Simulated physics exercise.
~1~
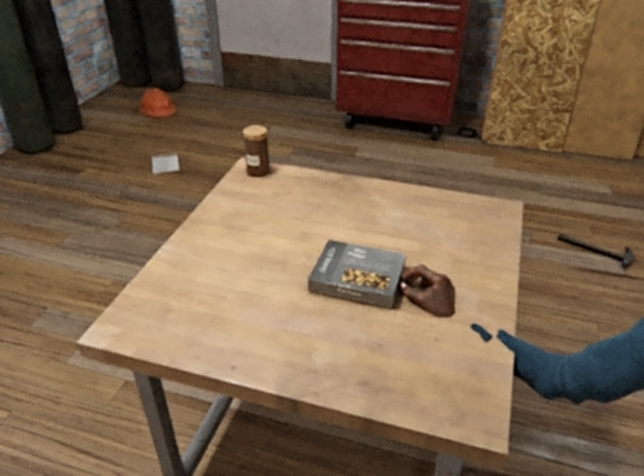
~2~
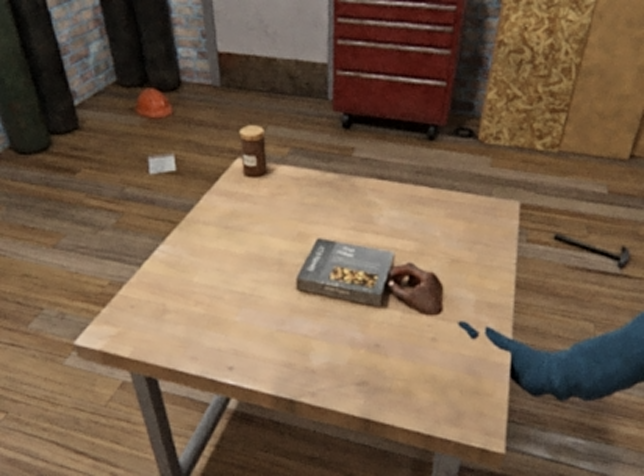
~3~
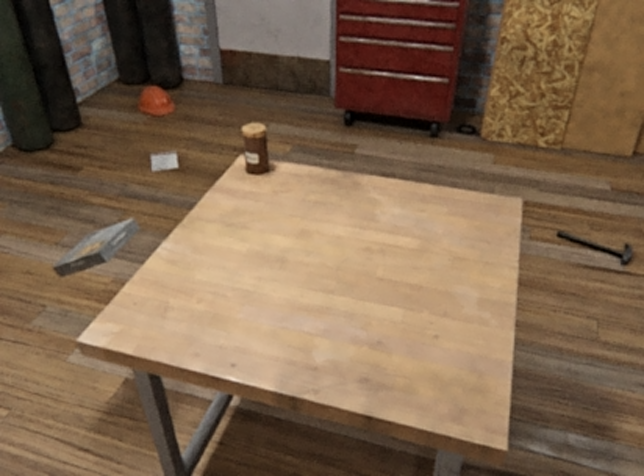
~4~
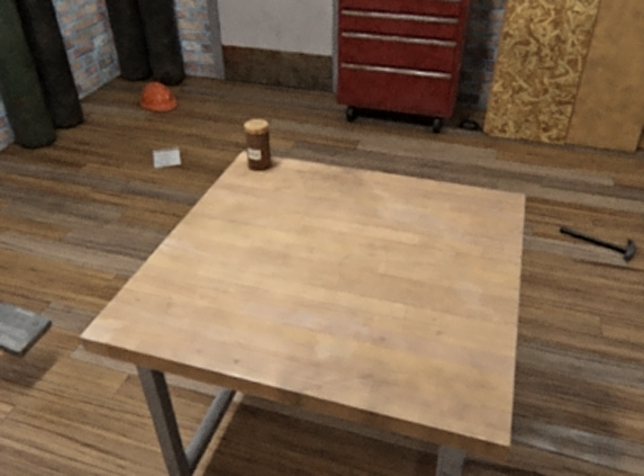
A hand pushing a grey packet left across a wooden table, the packet flying off the edge while a brown jar stays put.
